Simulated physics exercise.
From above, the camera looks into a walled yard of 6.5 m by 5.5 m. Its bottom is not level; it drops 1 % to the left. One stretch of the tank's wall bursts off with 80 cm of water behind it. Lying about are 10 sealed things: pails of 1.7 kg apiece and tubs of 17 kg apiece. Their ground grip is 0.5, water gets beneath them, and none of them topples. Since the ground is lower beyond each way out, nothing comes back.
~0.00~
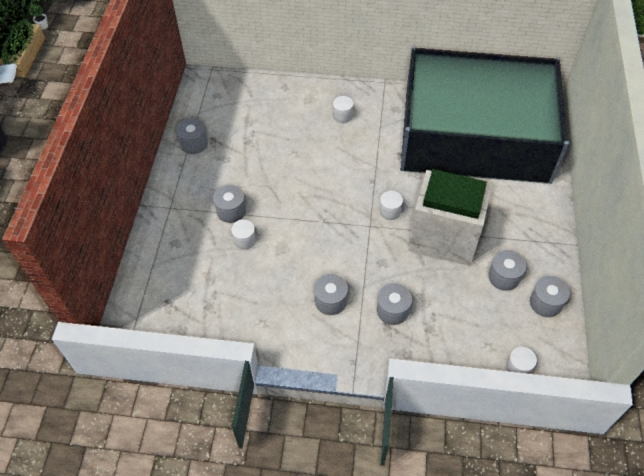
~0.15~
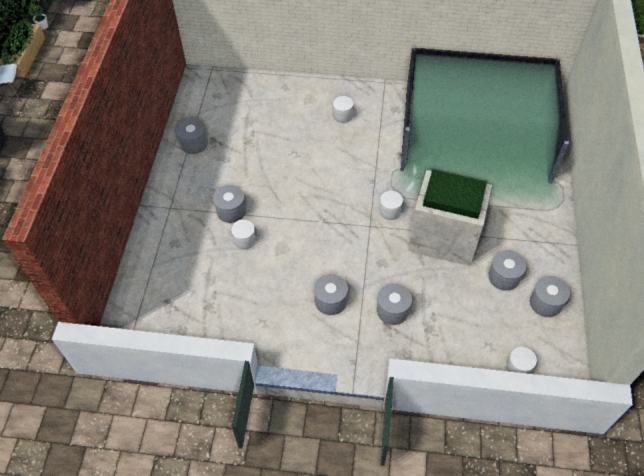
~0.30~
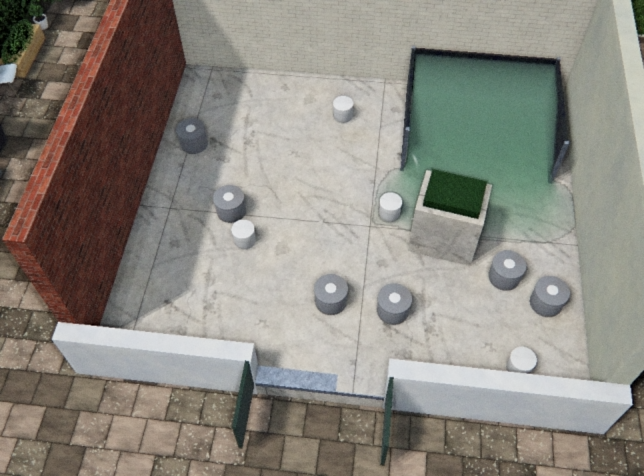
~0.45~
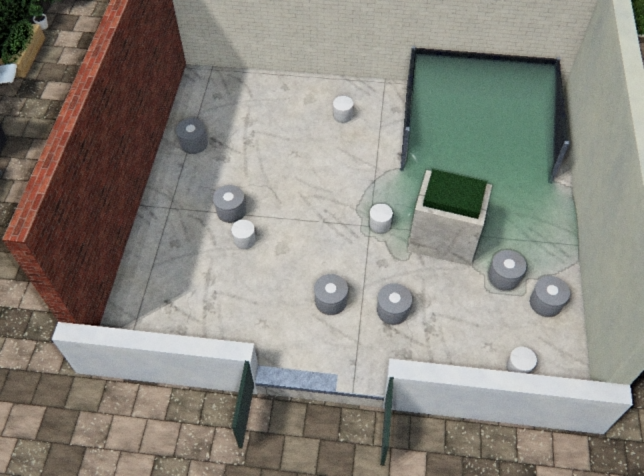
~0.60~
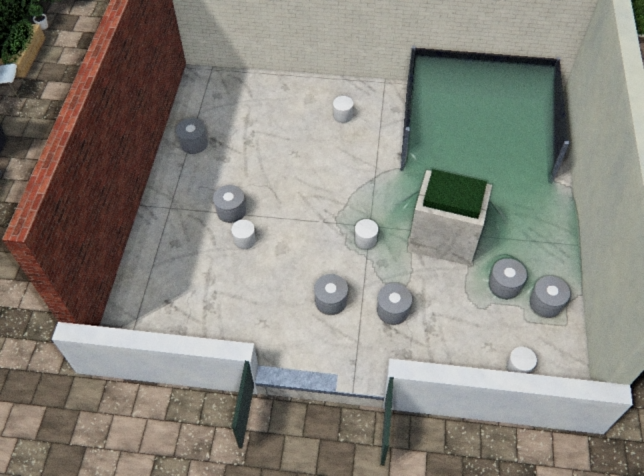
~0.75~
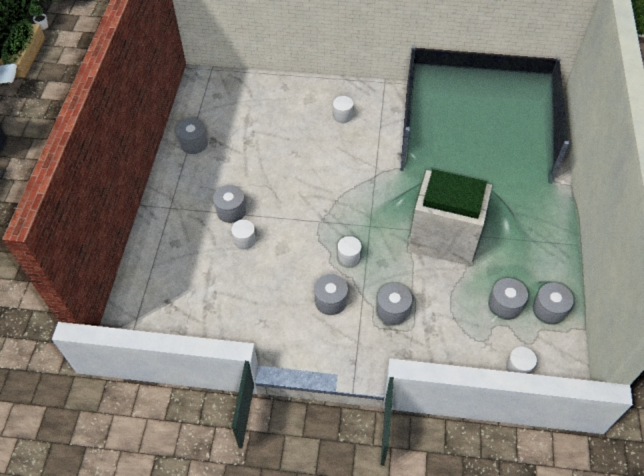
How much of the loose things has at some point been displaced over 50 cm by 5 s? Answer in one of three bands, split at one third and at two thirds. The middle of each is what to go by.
Two thirds or more.
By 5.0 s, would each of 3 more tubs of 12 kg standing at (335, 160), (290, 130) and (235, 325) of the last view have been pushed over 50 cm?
Taking them one by one: It stays within, then it stays within, then it goes beyond.
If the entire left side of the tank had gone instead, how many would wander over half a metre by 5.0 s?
Then 4 of them would.
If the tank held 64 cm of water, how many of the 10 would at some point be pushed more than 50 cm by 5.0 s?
With that change, 8 of them.
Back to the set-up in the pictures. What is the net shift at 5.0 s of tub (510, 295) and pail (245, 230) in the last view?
Respectively, 500 centimetres and 250 centimetres.
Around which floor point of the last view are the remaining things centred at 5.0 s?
It sits at about (235, 169).
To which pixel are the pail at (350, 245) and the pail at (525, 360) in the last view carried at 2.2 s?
Around (117, 327) and (452, 329).
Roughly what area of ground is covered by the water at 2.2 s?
My estimate is roughly 26 m2.
After 1.1 s 3 of 10 are over 50 cm from their spots; 1 afloat.
After 2.2 s 6 of 10 are over 50 cm from their spots; 4 afloat.
After 3.5 s 8 of 10 are over 50 cm from their spots; 4 afloat.
After 5.0 s 9 of 10 are over 50 cm from their spots, and 9 have been at some point; 6 afloat.
